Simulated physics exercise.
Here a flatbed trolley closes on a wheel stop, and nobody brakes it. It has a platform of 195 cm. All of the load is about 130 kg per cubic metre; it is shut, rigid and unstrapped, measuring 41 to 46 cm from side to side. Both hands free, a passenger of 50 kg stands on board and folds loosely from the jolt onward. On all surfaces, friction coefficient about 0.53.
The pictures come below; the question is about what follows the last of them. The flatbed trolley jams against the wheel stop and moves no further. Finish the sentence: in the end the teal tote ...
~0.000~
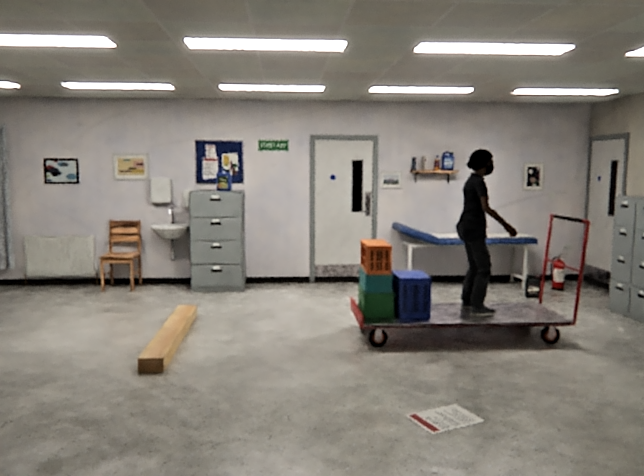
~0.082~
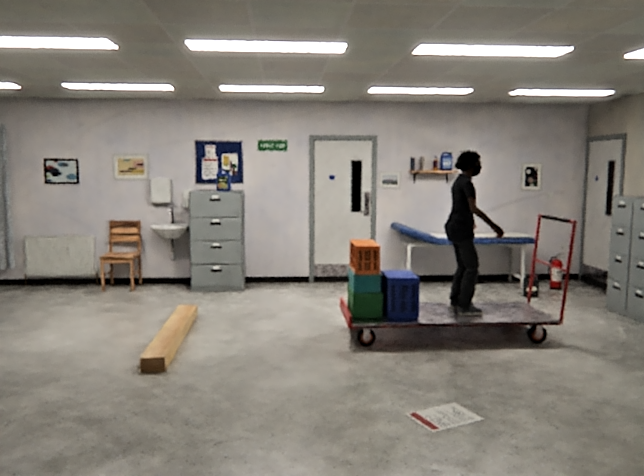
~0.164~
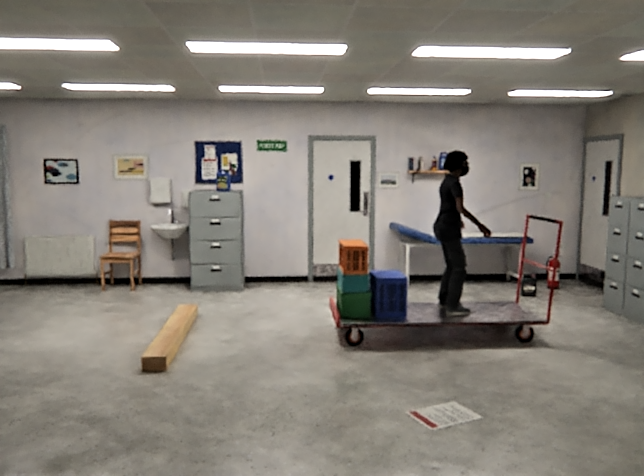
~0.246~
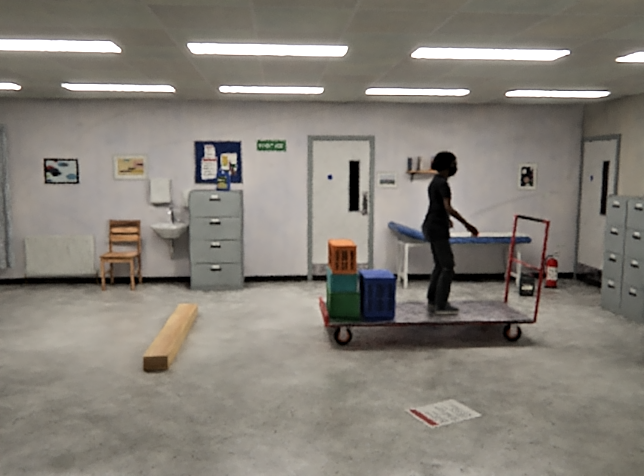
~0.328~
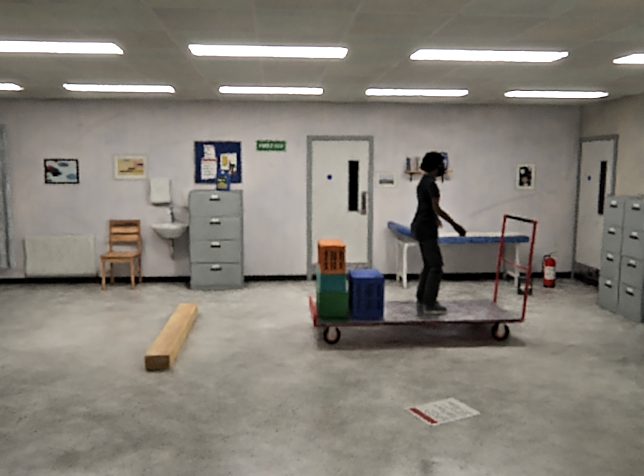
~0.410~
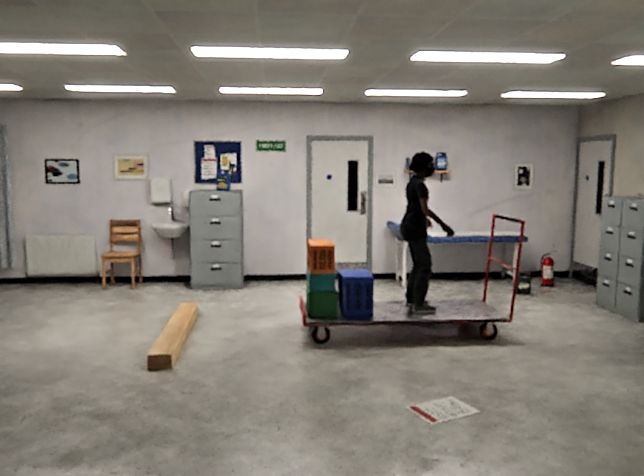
In the end the teal tote has left the deck.
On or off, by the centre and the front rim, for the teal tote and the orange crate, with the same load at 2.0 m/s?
Then teal is gone and orange is gone.
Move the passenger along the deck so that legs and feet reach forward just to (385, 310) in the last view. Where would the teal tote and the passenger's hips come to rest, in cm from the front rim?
Teal 20 past, hips 30 behind.
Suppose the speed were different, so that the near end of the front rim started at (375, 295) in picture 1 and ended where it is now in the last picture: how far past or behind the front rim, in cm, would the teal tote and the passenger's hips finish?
The teal one would stop 20 cm past the front rim, and the hips 20 cm behind it.
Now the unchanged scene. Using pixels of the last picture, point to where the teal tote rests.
End point: About (160, 313) px.
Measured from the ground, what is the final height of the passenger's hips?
They end up some 70 cm off the ground.
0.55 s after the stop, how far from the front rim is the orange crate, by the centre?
It's some 30 cm out past the front rim.
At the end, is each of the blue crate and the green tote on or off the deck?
Result - blue: Stays; green: Stays.
After 1.35 s the deck stops.
After 1.60 s the teal tote is 5 cm behind the rim, tilted 20°, near (182, 279) in the last picture's view.
After 1.90 s the teal tote is 7 cm past the rim, tilted 80°, near (169, 291) in the last picture's view.
After 2.35 s the teal tote is 17 cm past the rim, tilted 120°, near (160, 313) in the last picture's view.
Final state at 3.9 s, past the rim, orange crate and teal tote; behind it, blue crate, green tote and the passenger's hips.
